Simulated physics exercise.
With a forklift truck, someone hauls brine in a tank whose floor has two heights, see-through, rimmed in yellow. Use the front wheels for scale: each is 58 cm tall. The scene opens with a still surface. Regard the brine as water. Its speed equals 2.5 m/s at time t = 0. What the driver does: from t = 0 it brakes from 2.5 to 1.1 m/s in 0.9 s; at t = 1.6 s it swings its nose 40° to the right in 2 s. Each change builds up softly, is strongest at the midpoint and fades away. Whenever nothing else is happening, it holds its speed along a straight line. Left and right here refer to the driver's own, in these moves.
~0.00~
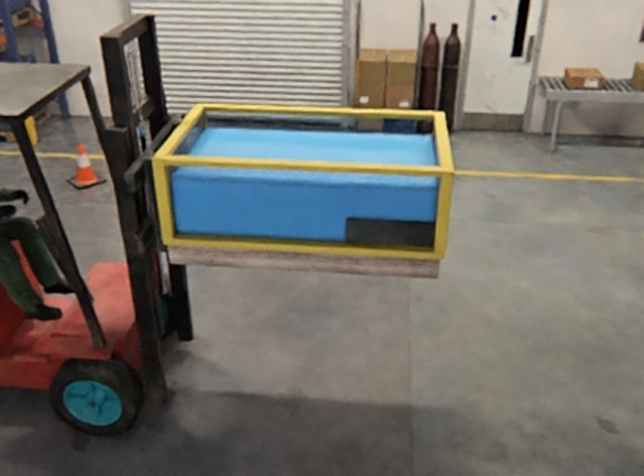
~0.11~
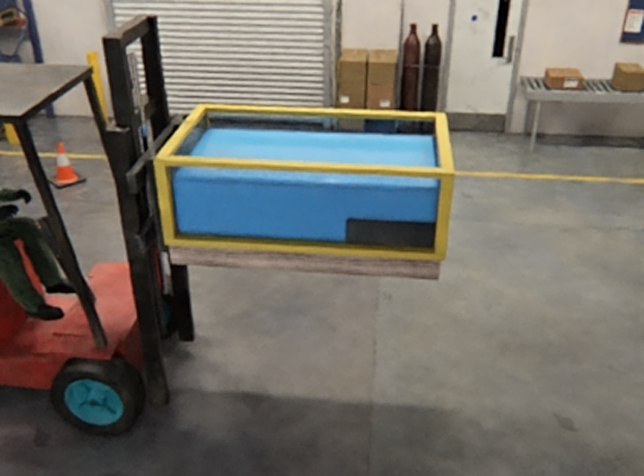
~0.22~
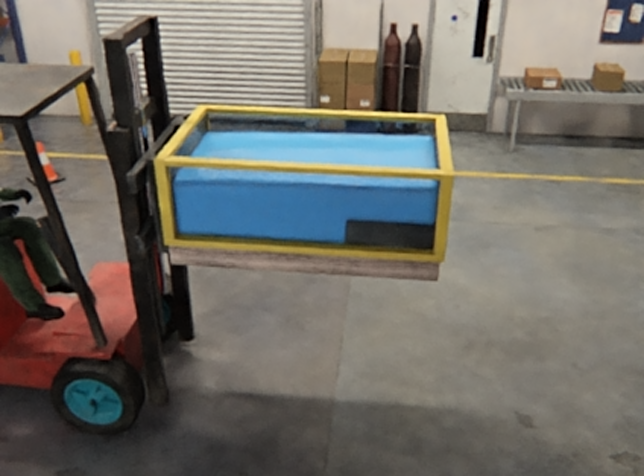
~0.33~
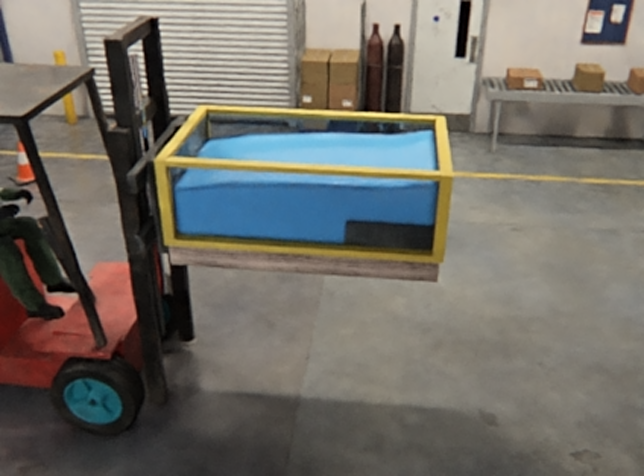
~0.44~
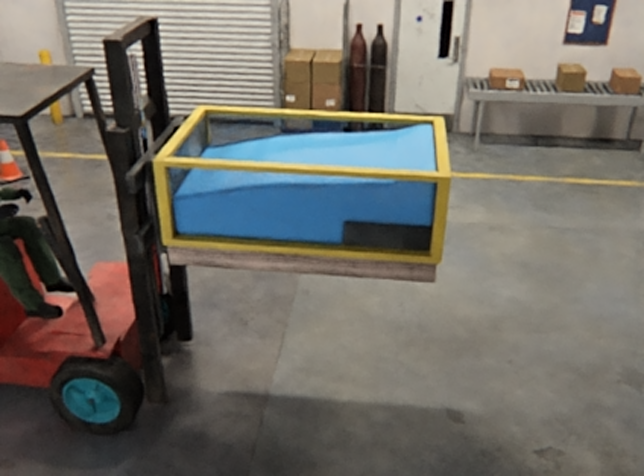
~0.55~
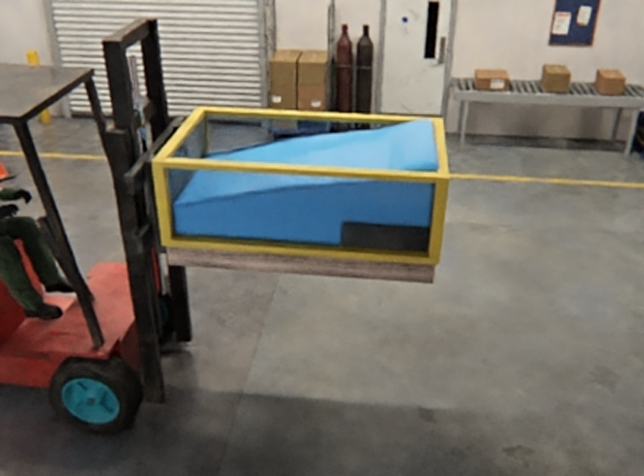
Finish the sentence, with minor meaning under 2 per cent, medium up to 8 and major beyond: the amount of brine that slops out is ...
... major.
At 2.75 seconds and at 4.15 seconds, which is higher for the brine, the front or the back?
It leans to the forward end, then to the rear end.
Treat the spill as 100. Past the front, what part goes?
Roughly 60 percent.
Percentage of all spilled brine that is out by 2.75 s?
Roughly 60 per cent by then.
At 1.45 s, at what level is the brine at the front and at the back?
About 36 cm in front and 40 cm behind.
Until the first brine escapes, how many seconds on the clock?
At roughly 0.9 s.
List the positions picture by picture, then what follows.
Level at the front (421, 180); level at the back (190, 169); still flat; edge of the step at (391, 222); the front is on the right, levels are read along the near wall; a wheel hub at (90, 408), in the first picture.
Level at the front (422, 181); level at the back (191, 170); still flat, in the second picture.
Level at the front (422, 180); level at the back (191, 171); still flat, in the third picture.
Level at the back (192, 181); rising 5° towards the front, in the fourth picture.
Level at the front (421, 167); level at the back (192, 188); rising 9° towards the front, in the fifth picture.
Level at the front (420, 157); level at the back (191, 194); rising 14° towards the front; a wheel hub at (88, 406), in the sixth picture.
Then, 1.45 s in, front 36 cm, middle 30 cm, back 40 cm above the lowest part of the floor; the loss stands at 5 per cent, over the front.
Then, 2.75 s in, front 48 cm, middle 31 cm, back 27 cm above the lowest part of the floor; the loss stands at 8 per cent, over the front.
Then, 4.15 s in, front 27 cm, middle 35 cm, back 34 cm above the lowest part of the floor; the loss stands at 13 per cent, over the front and the near side.
Then, 6.59 s in, the loss stands at 13 per cent, over the front and the near side, 47 of 348 litres.
